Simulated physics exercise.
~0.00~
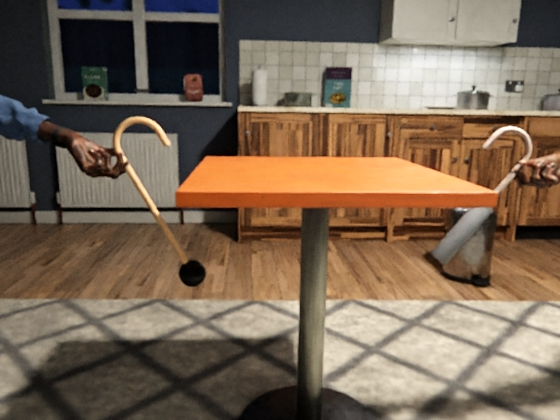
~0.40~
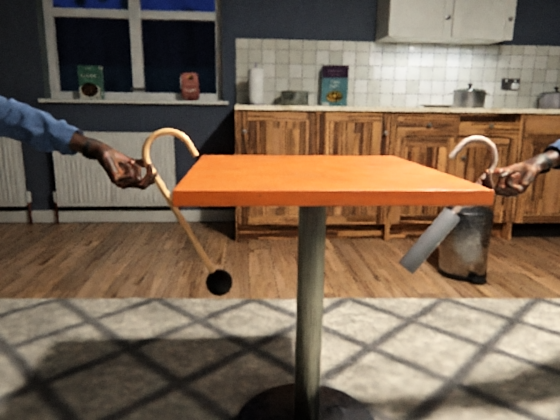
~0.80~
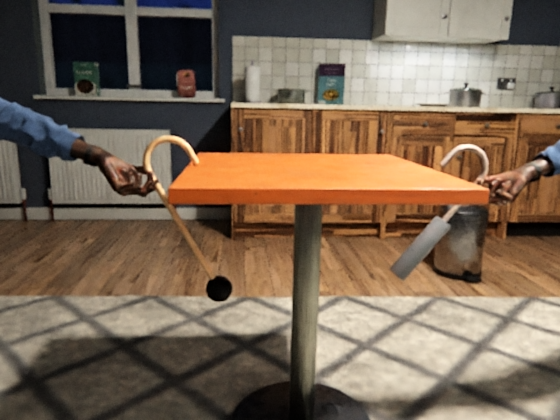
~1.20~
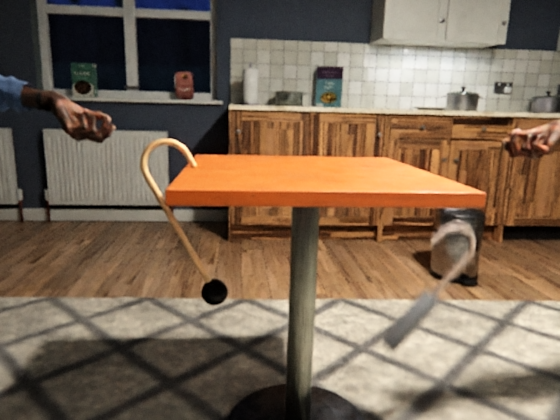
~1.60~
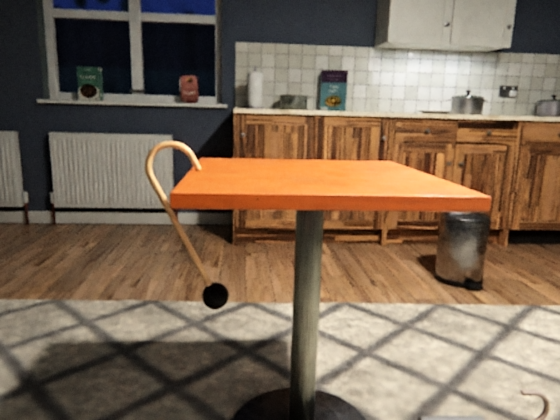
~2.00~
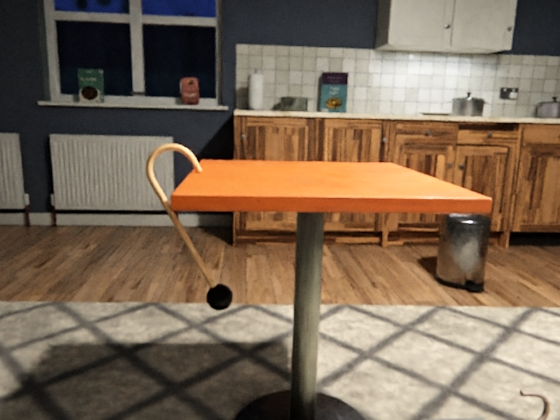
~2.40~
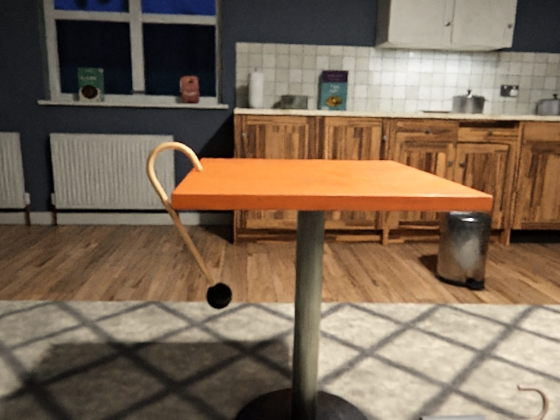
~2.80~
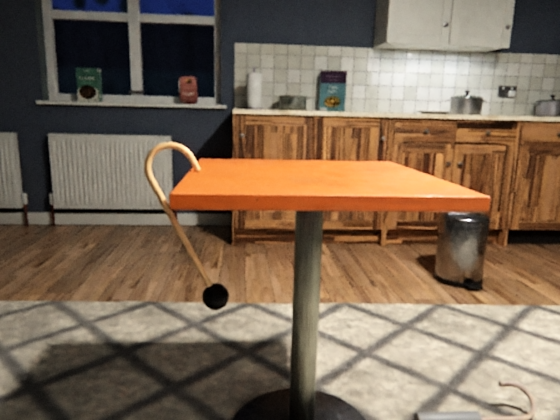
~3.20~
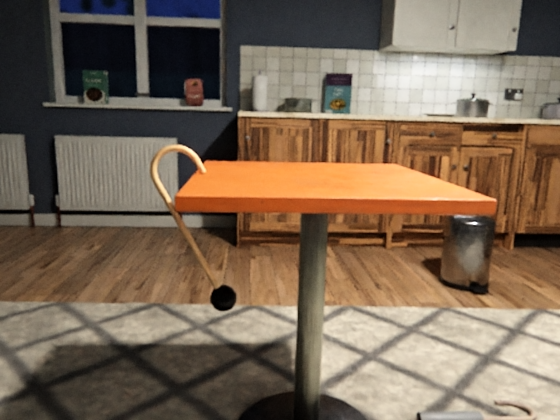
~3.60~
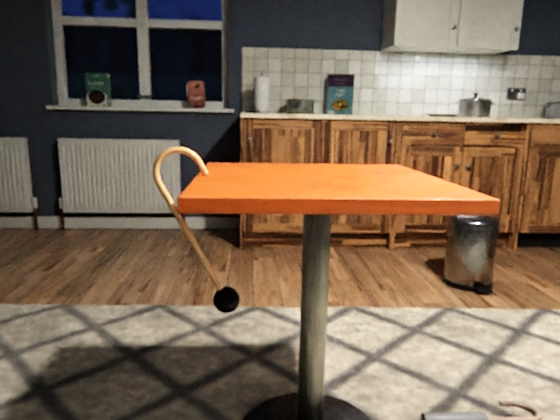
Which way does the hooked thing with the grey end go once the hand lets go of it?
It moves down, dropping past the table's edge to the floor.
